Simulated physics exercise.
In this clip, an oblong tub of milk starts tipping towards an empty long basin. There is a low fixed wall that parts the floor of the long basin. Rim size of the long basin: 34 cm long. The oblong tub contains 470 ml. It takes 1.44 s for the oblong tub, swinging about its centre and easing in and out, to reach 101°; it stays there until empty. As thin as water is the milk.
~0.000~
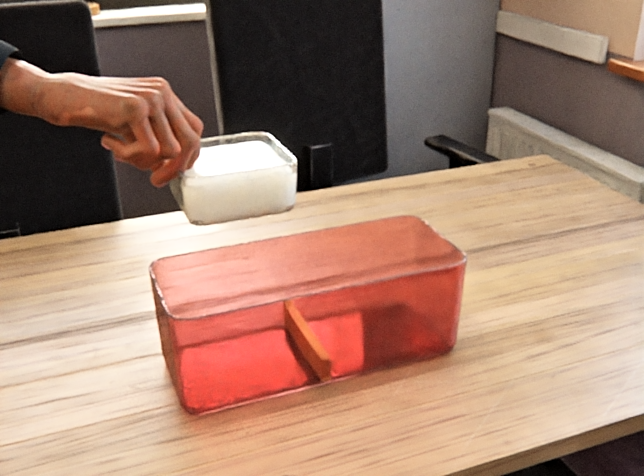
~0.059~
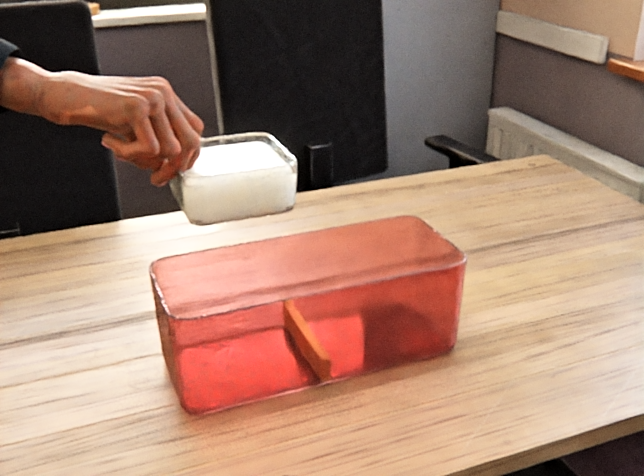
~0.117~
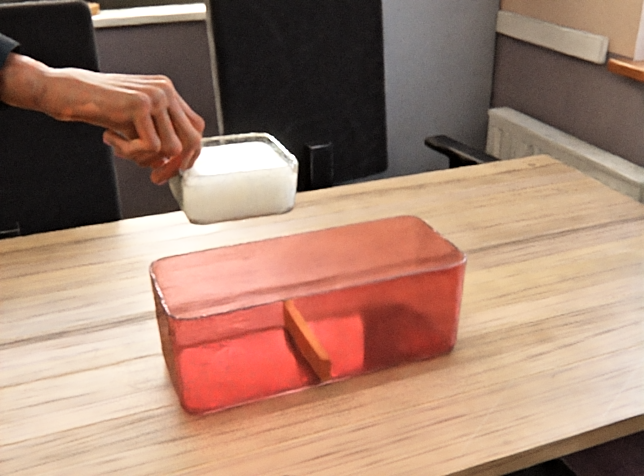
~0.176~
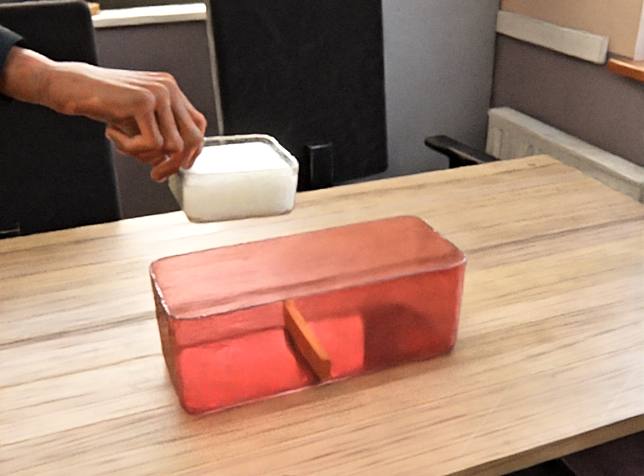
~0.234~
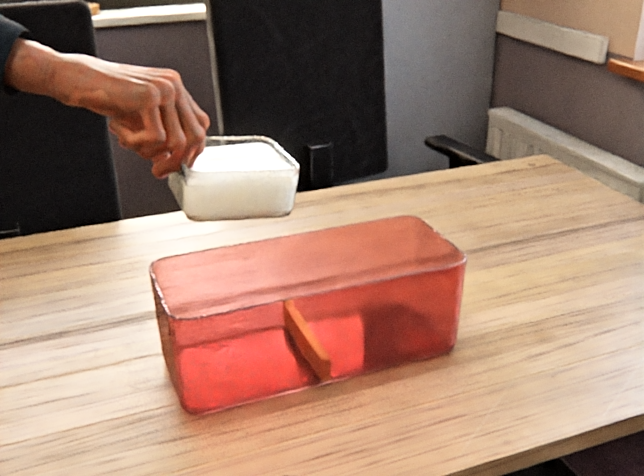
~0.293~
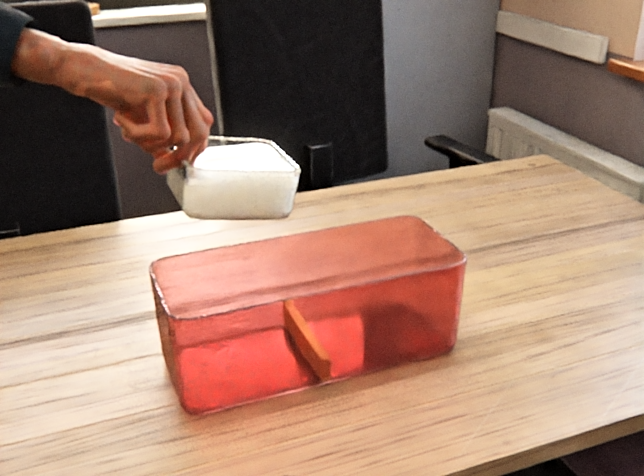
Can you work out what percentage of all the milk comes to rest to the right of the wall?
I would put it at 78 per cent.
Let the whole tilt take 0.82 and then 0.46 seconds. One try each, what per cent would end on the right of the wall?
75 per cent first, 75 per cent second.
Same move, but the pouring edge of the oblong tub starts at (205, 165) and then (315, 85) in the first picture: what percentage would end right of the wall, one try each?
In order, 10 and 90 per cent.
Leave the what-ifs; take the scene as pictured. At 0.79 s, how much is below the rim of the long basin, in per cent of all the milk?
26 %, give or take.
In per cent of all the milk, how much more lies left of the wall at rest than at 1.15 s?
Near 10 percent, give or take.
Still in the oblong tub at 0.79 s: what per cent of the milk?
At that time about 44 in a hundred parts are still held.
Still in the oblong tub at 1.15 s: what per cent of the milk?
Around 9 percent of it.
Then, 0.79 s in, the tilt is 58° and 44 per cent is still to pour, 2 is left of the wall and 24 right of it.
Then, 1.15 s in, the tilt is 91° and 9 per cent is still to pour, 10 is left of the wall and 75 right of it.
Then, 1.53 s in, the tilt is 101° and 0 per cent is still to pour, 20 is left of the wall and 78 right of it.
Then, 1.94 s in, the tilt is 101° and 0 per cent is still to pour, 21 is left of the wall and 78 right of it.
Finally, 21 per cent lies left of the wall, 78 right of it and 1 outside.
